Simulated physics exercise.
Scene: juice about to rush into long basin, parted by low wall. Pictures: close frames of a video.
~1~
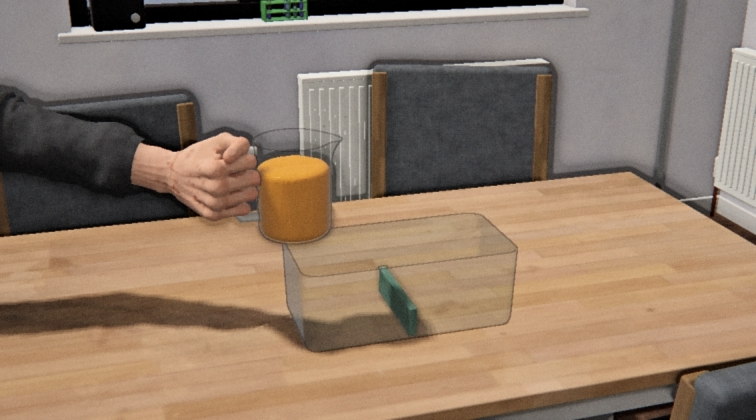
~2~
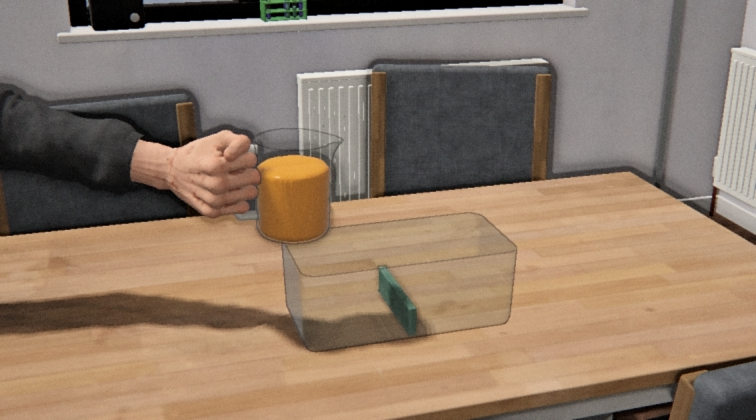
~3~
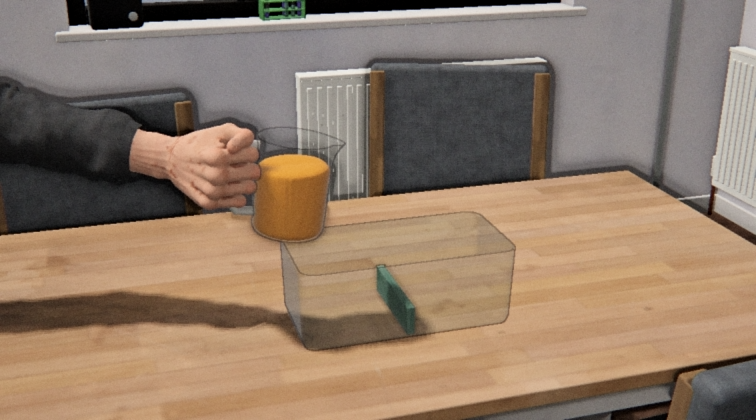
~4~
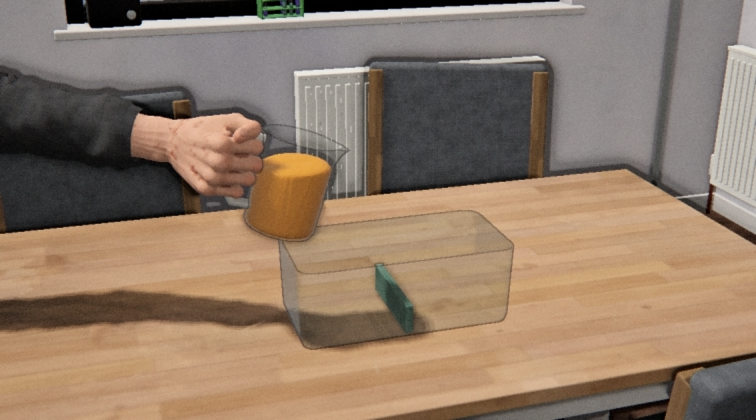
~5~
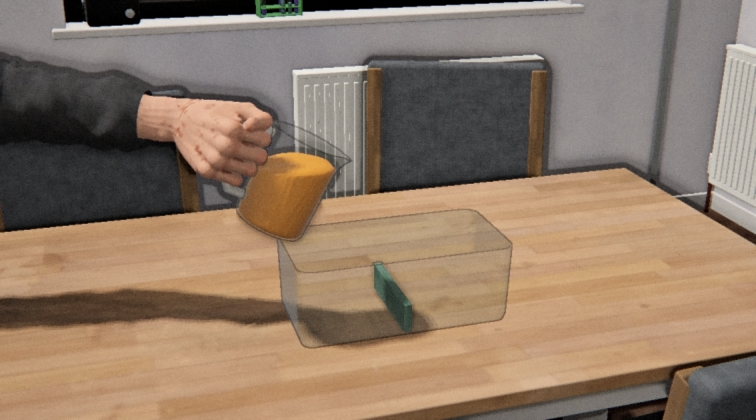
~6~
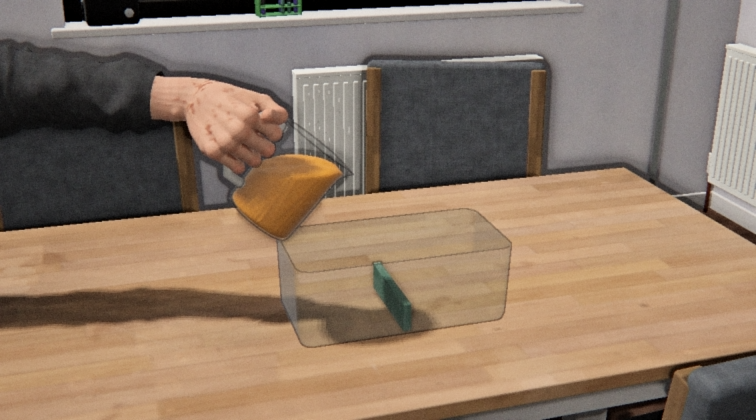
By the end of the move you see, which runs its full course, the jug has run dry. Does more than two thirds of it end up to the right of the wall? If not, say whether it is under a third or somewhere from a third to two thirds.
Fails to reach a third.
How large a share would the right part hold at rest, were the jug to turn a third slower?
It comes to 10 per cent or so.
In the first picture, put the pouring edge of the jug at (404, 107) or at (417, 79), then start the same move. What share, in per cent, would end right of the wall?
In turn 85 and 65 in a hundred.
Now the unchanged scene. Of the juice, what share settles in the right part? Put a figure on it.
It works out to around 10 percent.
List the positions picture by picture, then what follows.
In the first picture, tilt 0°; pouring edge (342, 137); surface from (257, 169) to (328, 163); the long basin's rim runs from (291, 256) to (499, 232); the wall's top is at (397, 288).
In the second picture, tilt 2°; pouring edge (343, 138); surface from (257, 169) to (327, 163).
In the third picture, tilt 7°; pouring edge (345, 142); surface from (256, 168) to (327, 162).
In the fourth picture, tilt 16°; pouring edge (349, 148); surface from (256, 169) to (329, 161).
In the fifth picture, tilt 28°; pouring edge (352, 159); surface from (249, 178) to (333, 163).
In the sixth picture, tilt 41°; pouring edge (354, 173); surface from (237, 186) to (340, 166).
A moment on, the tilt is 103° and 61 per cent is still to pour, 21 is left of the wall and 1 right of it.
Next, the tilt is 110° and 14 per cent is still to pour, 75 is left of the wall and 1 right of it.
Then the tilt is 110° and 2 per cent is still to pour, 90 is left of the wall and 3 right of it.
Later the tilt is 110° and 0 per cent is still to pour, 90 is left of the wall and 6 right of it.
At rest 86 per cent lies left of the wall, 10 right of it and 4 outside.
